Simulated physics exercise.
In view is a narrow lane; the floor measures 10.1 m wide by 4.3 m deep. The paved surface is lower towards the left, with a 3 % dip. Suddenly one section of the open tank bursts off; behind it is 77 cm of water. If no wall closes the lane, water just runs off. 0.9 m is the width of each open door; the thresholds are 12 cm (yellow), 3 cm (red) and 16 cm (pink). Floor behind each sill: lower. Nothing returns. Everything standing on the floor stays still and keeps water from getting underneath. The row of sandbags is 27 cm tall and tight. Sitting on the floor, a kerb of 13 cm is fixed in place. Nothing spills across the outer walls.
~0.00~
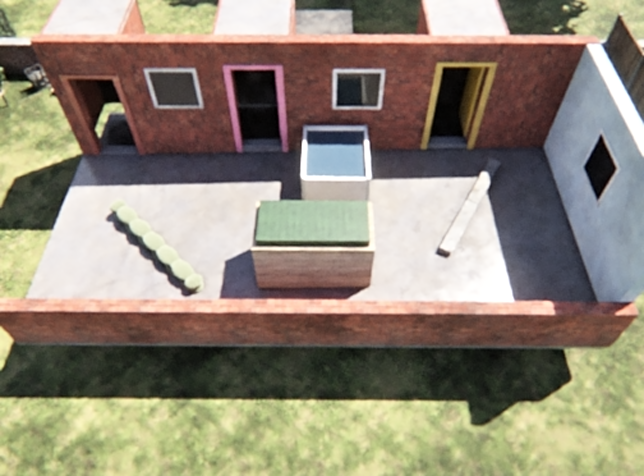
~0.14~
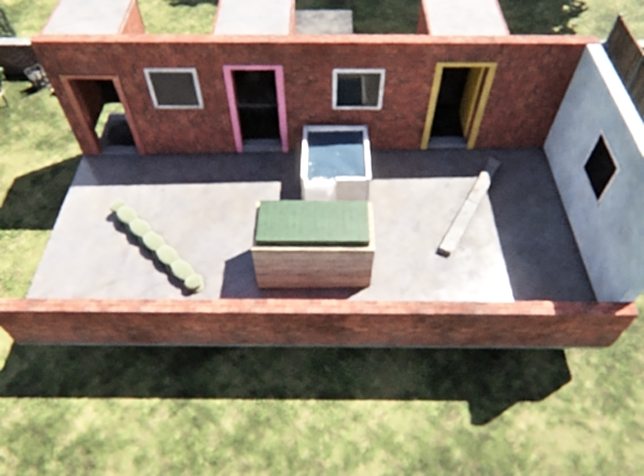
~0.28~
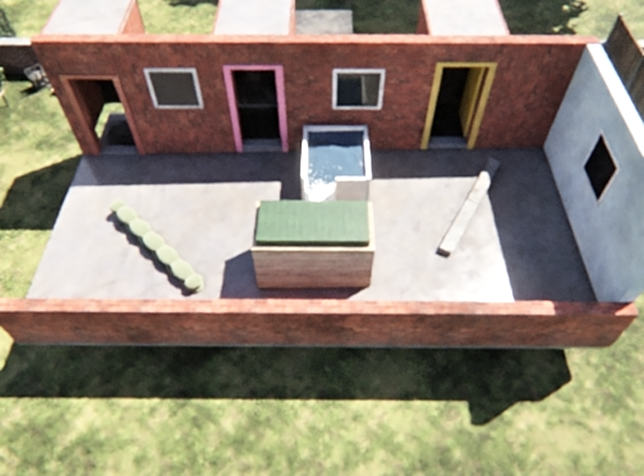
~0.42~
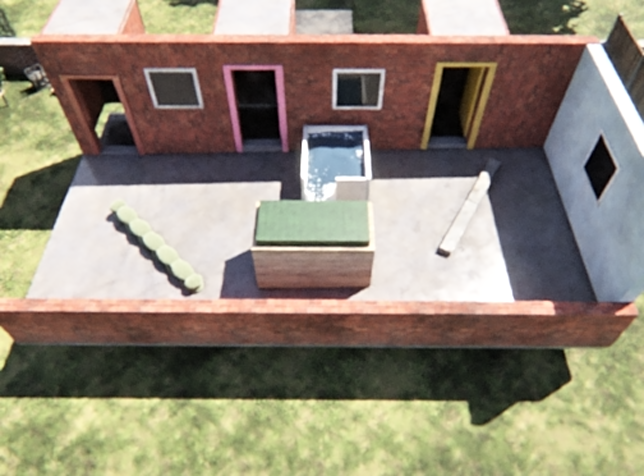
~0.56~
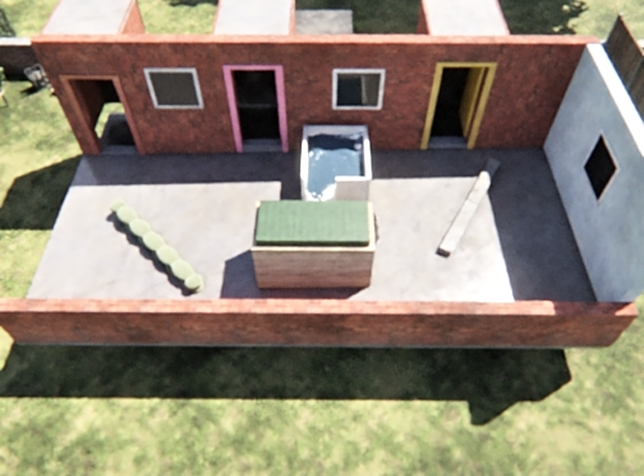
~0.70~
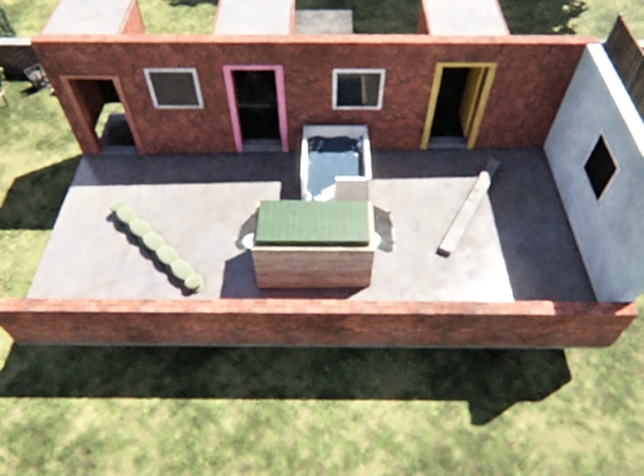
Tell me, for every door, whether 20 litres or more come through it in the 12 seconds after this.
Result: The yellow door ends up within quota; the red door ends up over quota; the pink door ends up within quota.
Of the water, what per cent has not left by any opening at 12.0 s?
Still there: Roughly 54 %.
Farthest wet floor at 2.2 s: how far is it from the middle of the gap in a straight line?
Roughly 5.0 m.
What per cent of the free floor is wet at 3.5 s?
Wet share: Near 40 percent.
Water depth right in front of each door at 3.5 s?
Readings (cm): Yellow = 12; red = 9; pink = 0.
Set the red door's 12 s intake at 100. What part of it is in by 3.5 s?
About 15 per cent.
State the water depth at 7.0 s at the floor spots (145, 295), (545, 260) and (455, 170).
Depths: About 0, 0 and 4 centimetres.
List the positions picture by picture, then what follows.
Still water, 77 cm deep, in the open tank at (336, 154), in the first frame.
Water pours out at (321, 198) and has run 0.4 m, to (301, 210); deepest outside 42 cm, 77 cm at the open tank's back, in the second frame.
The front is at (328, 238), 0.8 m from the gap at (321, 198); 0.7 m2 of floor is under water; 75 cm left at the back of the open tank, in the third frame.
The front is at (282, 241), 1.1 m from the gap at (321, 199); 1.2 m2 of floor is under water; 68 cm left at the back of the open tank, in the fourth frame.
The front is at (260, 243), 1.5 m from the gap at (321, 199); 1.7 m2 of floor is under water; 66 cm left at the back of the open tank, in the fifth frame.
Water pours out at (321, 199) and has run 1.8 m, to (241, 246); deepest outside 67 cm, 64 cm at the open tank's back, in the sixth frame.
After 1.4 s water covers 15 % of the floor and is deepest (44 cm) near (315, 240); yellow door not reached, red door not reached, pink door not reached.
After 2.2 s water covers 30 % of the floor and is deepest (30 cm) near (315, 233); yellow door not reached, red door not reached, pink door not reached.
After 3.5 s water covers 40 % of the floor and is deepest (22 cm) near (315, 240); yellow door 12 cm at the sill, 2 L in, red door 9 cm at the sill, 14 L in, pink door not reached.
After 7.0 s water covers 50 % of the floor and is deepest (10 cm) near (315, 240); yellow door 4 cm at the sill, 4 L in, red door 6 cm at the sill, 86 L in, pink door 2 cm at the sill, 0 L in.
After 12.0 s water covers 45 % of the floor and is deepest (6 cm) near (376, 321); yellow door 1 cm at the sill, 4 L in, red door 4 cm at the sill, 104 L in, pink door 1 cm at the sill, 0 L in.
